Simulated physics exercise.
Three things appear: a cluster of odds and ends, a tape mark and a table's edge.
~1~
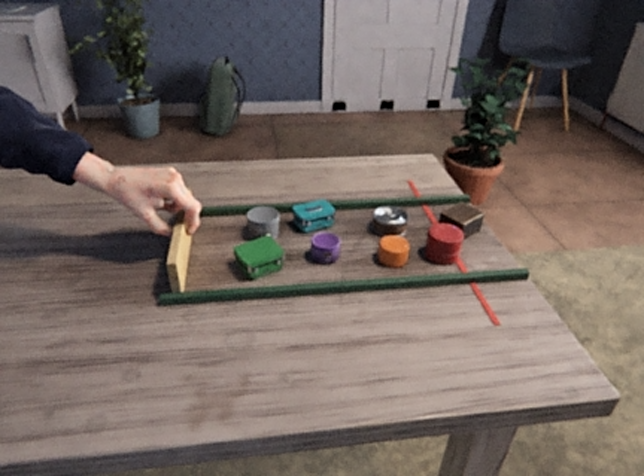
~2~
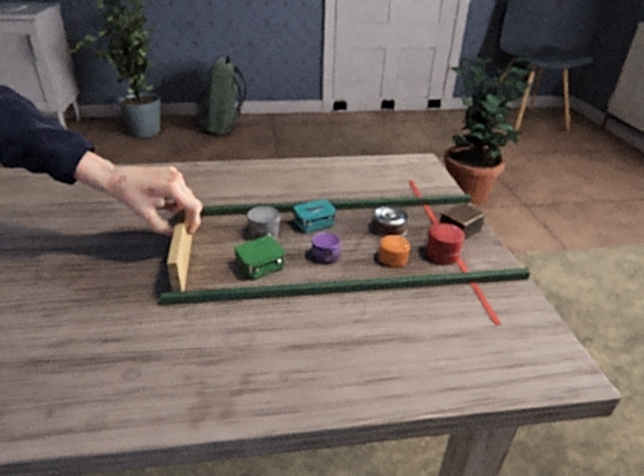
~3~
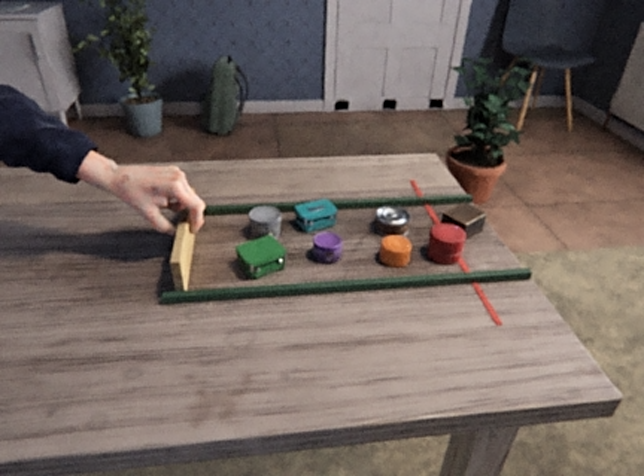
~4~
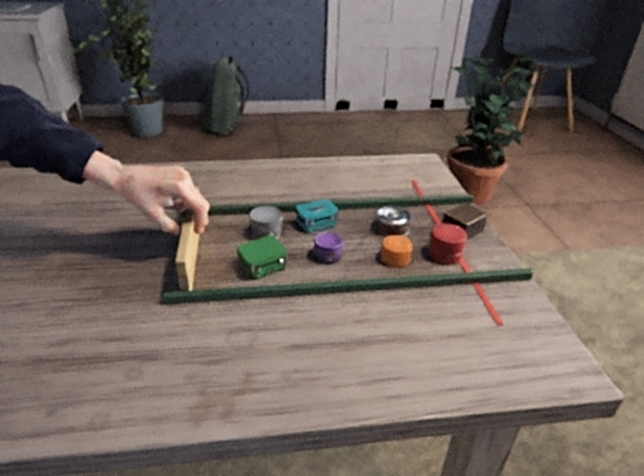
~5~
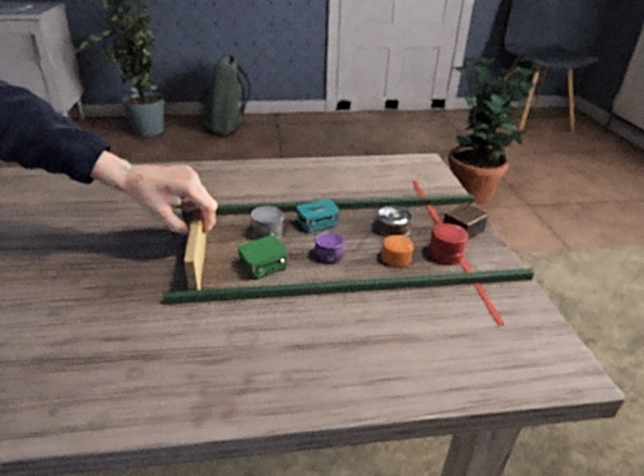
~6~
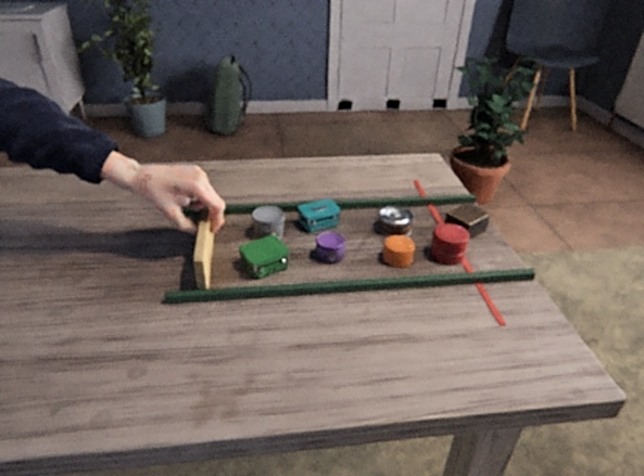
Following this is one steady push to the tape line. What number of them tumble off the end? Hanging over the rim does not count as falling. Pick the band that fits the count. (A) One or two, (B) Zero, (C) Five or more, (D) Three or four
One or two.
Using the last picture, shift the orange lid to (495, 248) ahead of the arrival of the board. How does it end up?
Well, this time it drops away.
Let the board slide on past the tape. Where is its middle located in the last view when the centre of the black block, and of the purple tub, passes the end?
I reckon its middle sits around (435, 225) and then around (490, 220).
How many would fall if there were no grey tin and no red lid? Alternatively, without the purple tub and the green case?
Count: 0 (first case); 0 (second).
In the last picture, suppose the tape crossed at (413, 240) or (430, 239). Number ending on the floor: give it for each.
0 and 1.
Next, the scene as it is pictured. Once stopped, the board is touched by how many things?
Total: 3.
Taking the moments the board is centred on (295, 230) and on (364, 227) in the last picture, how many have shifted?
The first count is 4, and then it's 7.
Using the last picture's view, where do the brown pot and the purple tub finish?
The first sits around (491, 229), while the other sits around (467, 235).
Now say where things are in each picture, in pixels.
Black block (461, 222); red lid (444, 244); brown pot (390, 222); board (182, 237); tape (445, 238), in the first frame.
Red lid (444, 244); board (183, 237), in the second frame.
Brown pot (392, 222); orange lid (395, 251), in the third frame.
Black block (464, 222); grey tin (266, 223), in the fourth frame.
Red lid (448, 244); turquoise case (318, 216), in the fifth frame.
Black block (467, 222); red lid (449, 244); brown pot (396, 222); board (206, 235); tape (450, 238), in the sixth frame.
A little later, none off yet; black block at rest near (467, 222); red lid at rest near (449, 244); brown pot at rest near (396, 222).
Next, none off yet; black block at rest near (467, 222); red lid shifted a little near (465, 243); brown pot shifted about its own width near (419, 228).
When it is over, the number that fall off is one or two; down, red lid and black block.
